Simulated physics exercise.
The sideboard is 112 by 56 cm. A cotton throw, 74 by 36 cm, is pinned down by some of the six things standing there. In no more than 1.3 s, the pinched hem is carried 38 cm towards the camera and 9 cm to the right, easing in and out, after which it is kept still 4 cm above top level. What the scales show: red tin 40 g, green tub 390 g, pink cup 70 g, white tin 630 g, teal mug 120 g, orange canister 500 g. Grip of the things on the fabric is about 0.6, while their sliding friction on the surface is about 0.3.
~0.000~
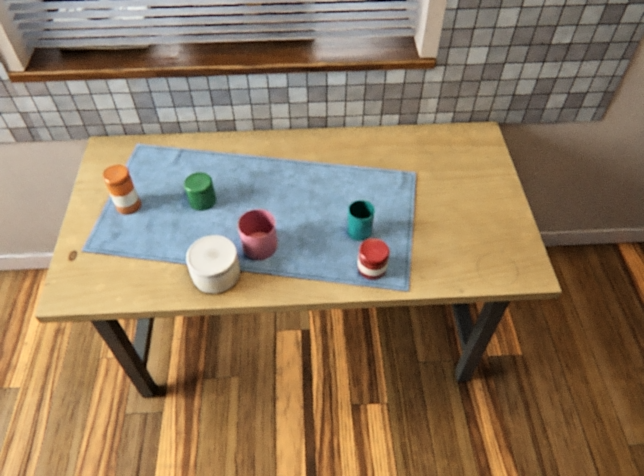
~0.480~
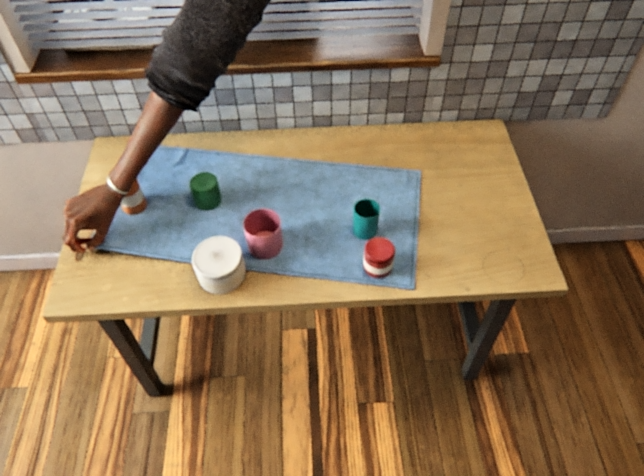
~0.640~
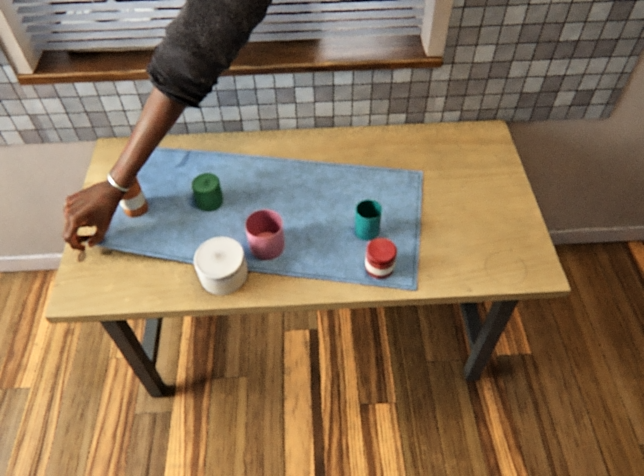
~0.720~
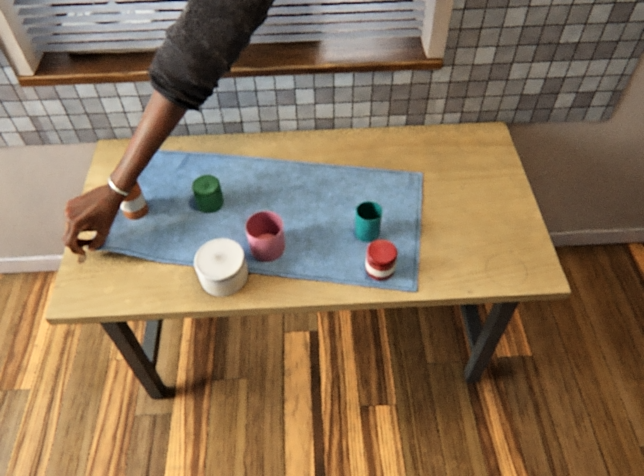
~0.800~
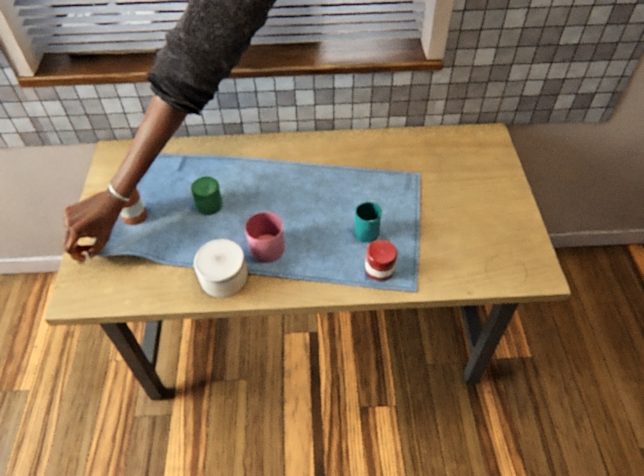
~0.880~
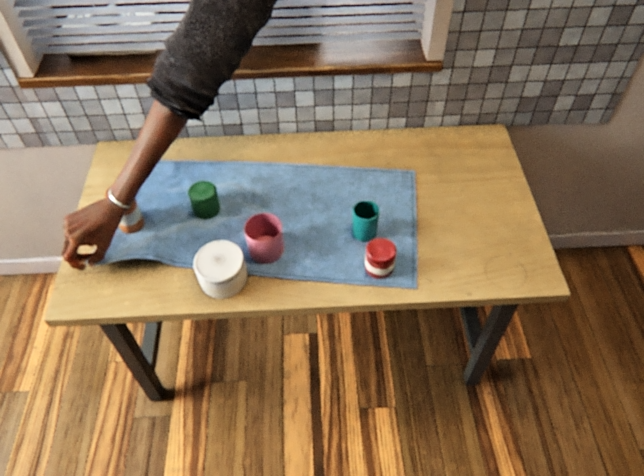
A hand pinching the left corner of a blue cloth on a wooden table, dragging it slightly forward beneath colourful cups and tins.
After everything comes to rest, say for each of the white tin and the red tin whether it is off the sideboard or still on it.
In the end white tin: Off. Red tin: On.
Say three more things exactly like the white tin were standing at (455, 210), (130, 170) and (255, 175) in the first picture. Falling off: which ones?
First keeps its place, second leaves the top, third keeps its place.
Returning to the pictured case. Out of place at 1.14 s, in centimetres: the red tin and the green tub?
For the red tin, 4 centimetres, and for the green tub, 8 centimetres.
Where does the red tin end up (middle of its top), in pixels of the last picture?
You'll find it ending up somewhere near (212, 270).
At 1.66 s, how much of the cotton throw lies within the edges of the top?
I'd estimate close to 75 per cent.
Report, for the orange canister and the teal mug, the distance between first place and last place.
Final places: Orange canister over the edge, teal mug off the top.
By 1.1 s, 100 % of the cotton throw is still over the top; red tin 4 cm off its start, orange canister 14 cm off its start, green tub 8 cm off its start.
By 1.4 s, 95 % of the cotton throw is still over the top; red tin 8 cm off its start, white tin 3 cm off its start, orange canister 26 cm off its start.
By 1.7 s, 75 % of the cotton throw is still over the top; red tin 11 cm off its start at (345, 222), white tin on its side, 10 cm off its start at (226, 304), orange canister 40 cm off its start at (101, 366).
By 1.9 s, 50 % of the cotton throw is still over the top; white tin over the edge, red tin 15 cm off its start, orange canister over the edge.
By 3.5 s, 0 % of the cotton throw is still over the top; red tin on its side, 37 cm off its start at (212, 270), white tin over the edge, teal mug over the edge, orange canister over the edge.
